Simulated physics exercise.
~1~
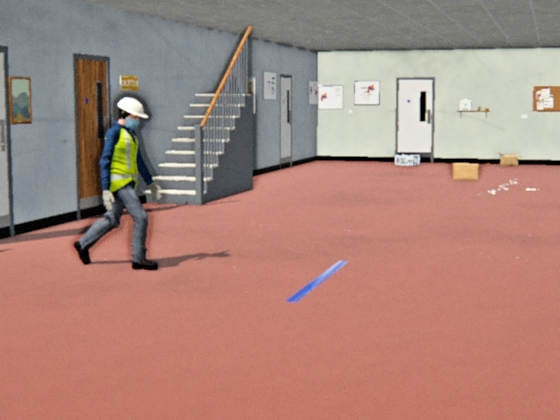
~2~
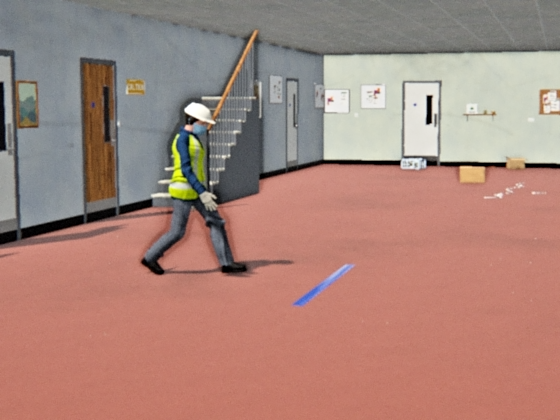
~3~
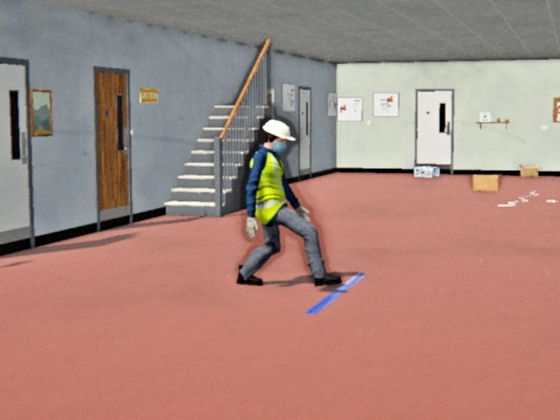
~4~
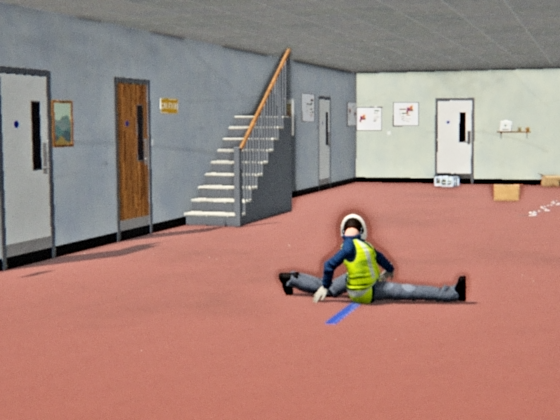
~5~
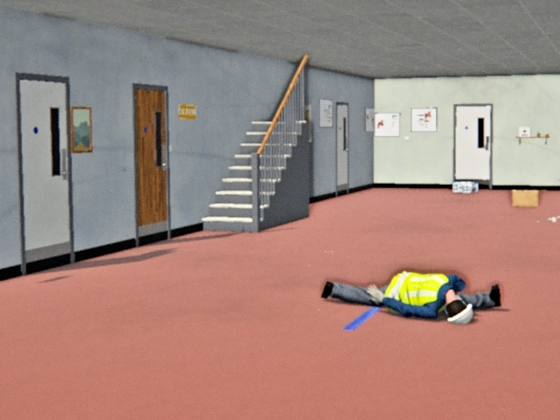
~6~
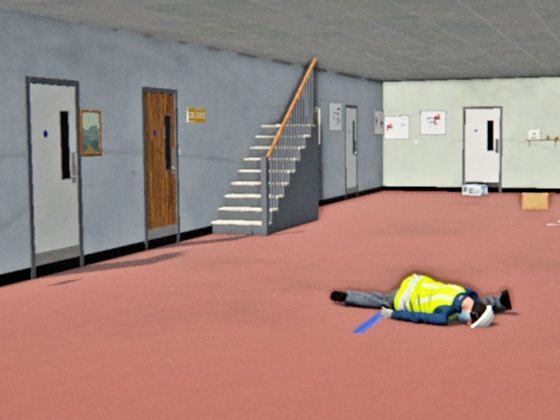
A worker in a white hard hat, face mask, yellow high-visibility vest and grey trousers walks from the left across a wide reddish floor, seen from a slightly raised viewpoint in a large indoor hall. Grey walls with doors and a staircase with a wooden handrail stand behind, and boxes lie near the pale far wall. The worker steps up to a strip of blue tape, and the legs slide apart into a split. The upper body then folds forward and down to the right. The worker ends lying face down, chest past the tape.
